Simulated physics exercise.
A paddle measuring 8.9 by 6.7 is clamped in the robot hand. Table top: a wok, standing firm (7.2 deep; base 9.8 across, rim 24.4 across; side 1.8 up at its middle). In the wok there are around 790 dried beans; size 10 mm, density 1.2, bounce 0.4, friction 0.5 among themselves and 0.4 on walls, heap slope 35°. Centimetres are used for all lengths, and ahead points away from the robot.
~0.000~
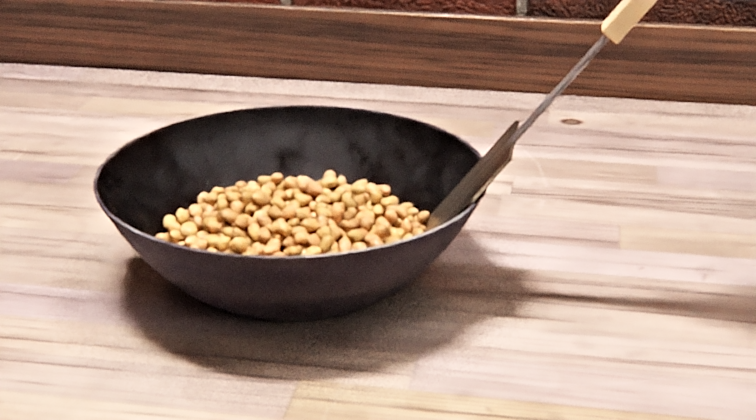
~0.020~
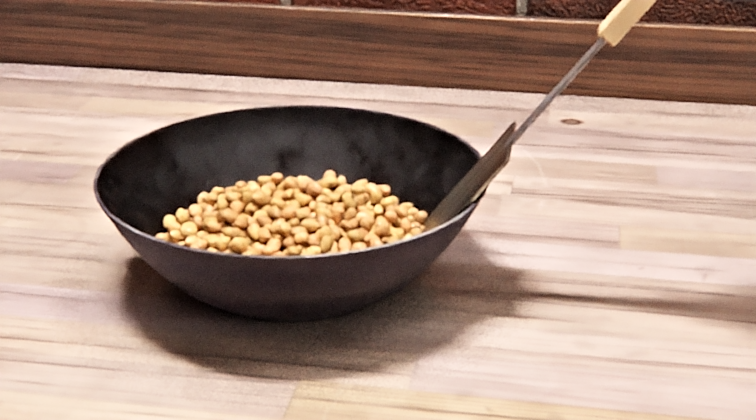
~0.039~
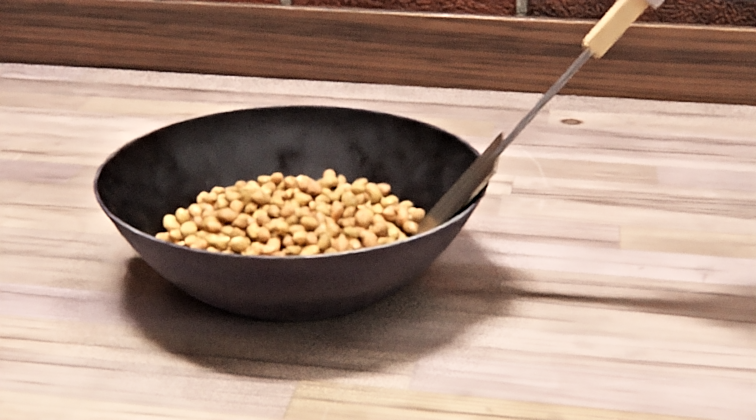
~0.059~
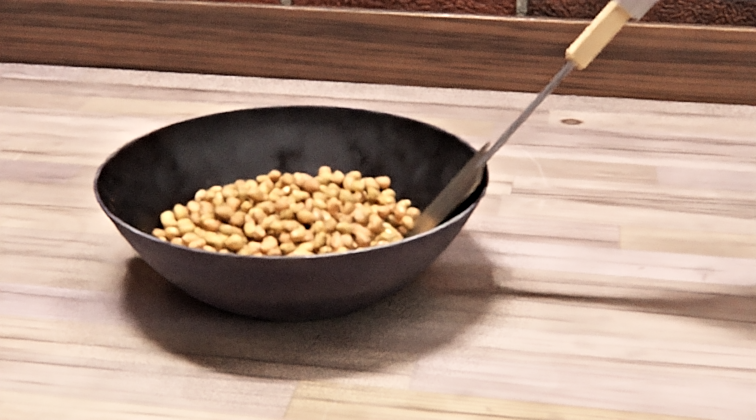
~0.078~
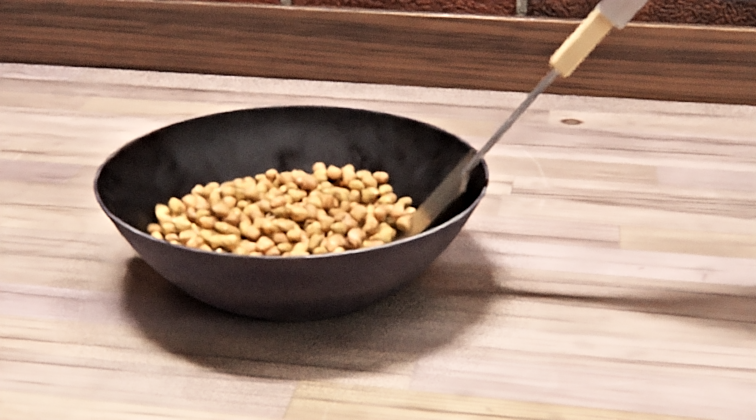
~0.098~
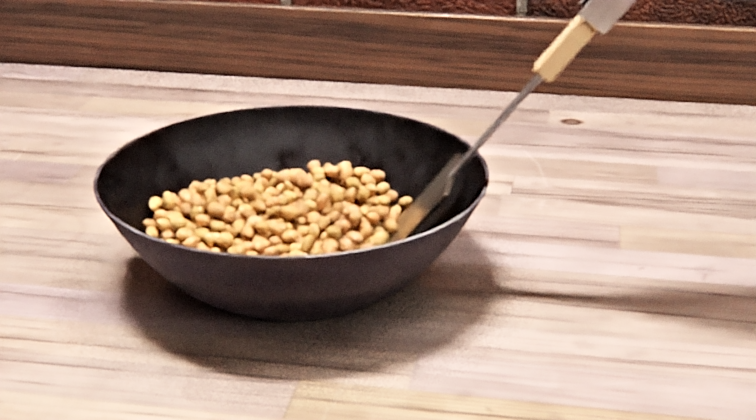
A wooden-handled paddle slides left into the black wok, pushing the heaped beans slightly left.
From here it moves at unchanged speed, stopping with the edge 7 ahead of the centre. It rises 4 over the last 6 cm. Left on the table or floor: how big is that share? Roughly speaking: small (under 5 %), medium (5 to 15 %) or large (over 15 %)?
Roughly, medium, from 5 to 15 %.
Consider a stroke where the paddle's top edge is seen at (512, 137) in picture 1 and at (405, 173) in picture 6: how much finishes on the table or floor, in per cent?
It comes to something like 30 %, give or take.
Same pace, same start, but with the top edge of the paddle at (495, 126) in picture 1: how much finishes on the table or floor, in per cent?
Around 10 percent ends up on the table or floor.
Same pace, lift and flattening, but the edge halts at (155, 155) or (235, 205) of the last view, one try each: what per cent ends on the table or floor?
Close to 25 and close to 0 per cent, respectively.
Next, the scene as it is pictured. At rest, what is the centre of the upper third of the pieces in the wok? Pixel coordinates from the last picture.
I'd say around pixel (172, 191).
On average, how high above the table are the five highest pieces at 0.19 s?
6 cm or so.
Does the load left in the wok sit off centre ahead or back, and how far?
Roughly 4.0 centimetres ahead.
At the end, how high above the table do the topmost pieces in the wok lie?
Peak at rest, approximately 8.5 centimetres.
By 0.19 s, sloping 53°, highest piece 6 above the table; 794 in the wok.
By 0.28 s, sloping 53°, highest piece 8 above the table; 794 in the wok.
By 0.53 s, sloping 53°, highest piece 9 above the table; 716 in the wok, 57 on the table or floor, 21 on the blade or in flight.
By 1.58 s, sloping 53°, highest piece 8 above the table; 715 in the wok, 79 on the table or floor.
Final count, 715 in the wok, 79 on the table or floor. That is 10 % on the table or floor.
